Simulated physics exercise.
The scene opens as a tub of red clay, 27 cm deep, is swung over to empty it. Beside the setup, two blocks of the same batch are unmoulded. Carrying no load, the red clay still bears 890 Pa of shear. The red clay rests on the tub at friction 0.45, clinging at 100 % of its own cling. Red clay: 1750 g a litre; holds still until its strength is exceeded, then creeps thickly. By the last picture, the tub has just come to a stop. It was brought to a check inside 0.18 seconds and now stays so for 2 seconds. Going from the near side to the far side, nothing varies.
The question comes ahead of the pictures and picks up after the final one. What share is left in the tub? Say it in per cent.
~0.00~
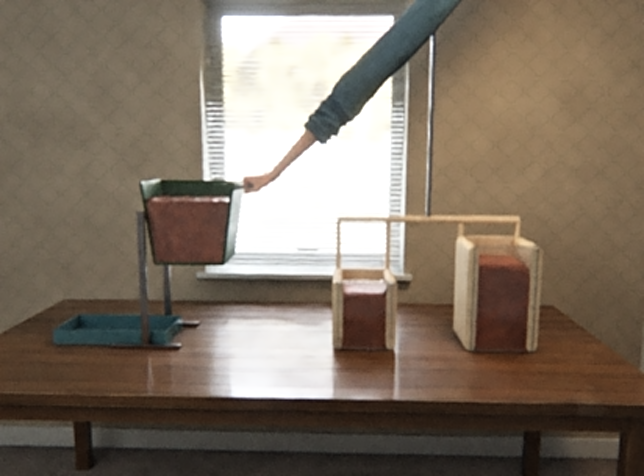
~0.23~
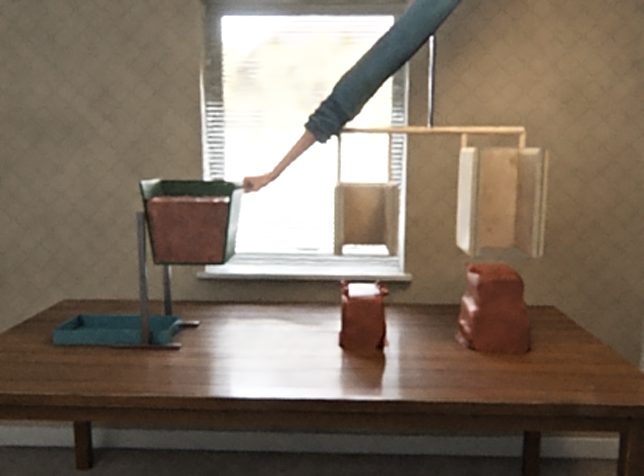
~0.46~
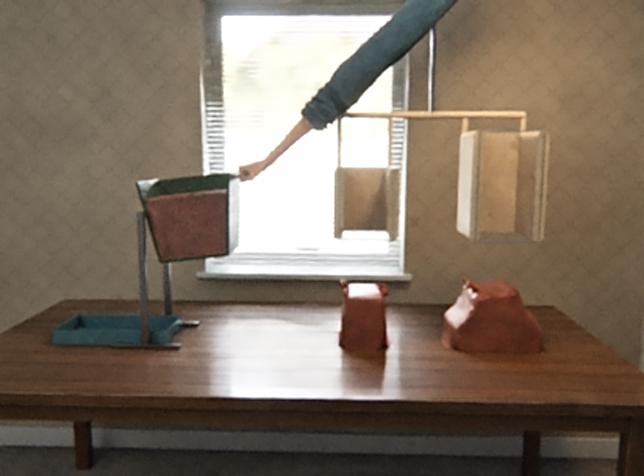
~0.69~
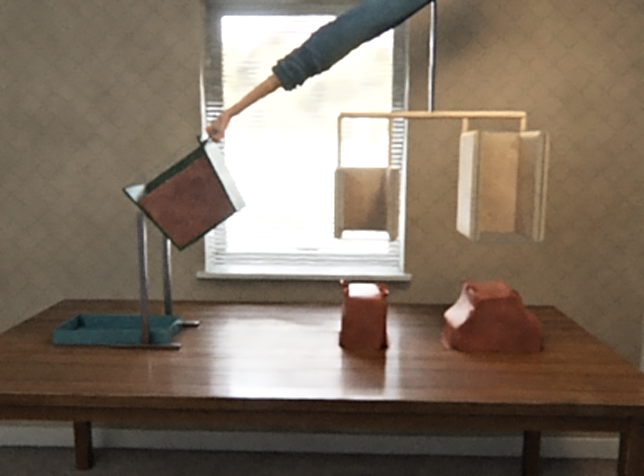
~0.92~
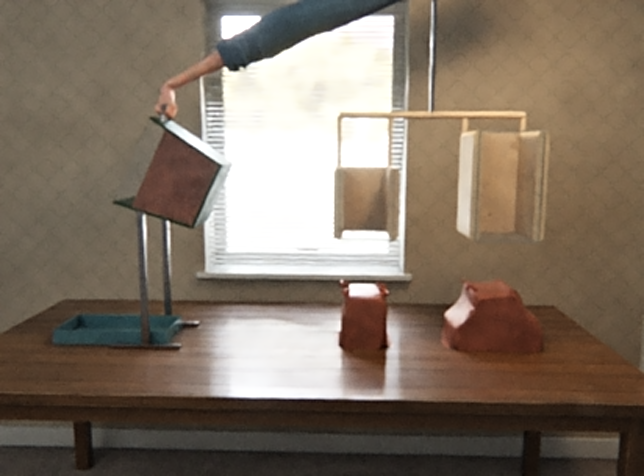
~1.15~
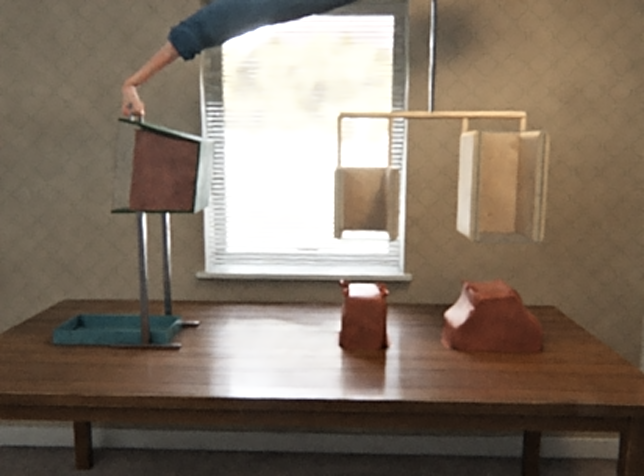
About 100 %.
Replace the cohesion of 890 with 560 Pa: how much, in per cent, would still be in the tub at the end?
In that case close to 70 in a hundred.
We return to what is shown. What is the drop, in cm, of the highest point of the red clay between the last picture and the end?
4 cm.
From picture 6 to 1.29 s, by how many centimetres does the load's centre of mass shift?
Around 1 cm.
After 1.29 s, the tub is at 83 degrees and holds 100 %.
After 1.46 s, the tub is at 83 degrees and holds 100 %.
After 1.63 s, the tub is at 83 degrees and holds 100 %.
After 1.80 s, the tub is at 83 degrees and holds 100 %.
After 3.15 s, the tub is at 83 degrees and holds 100 %.
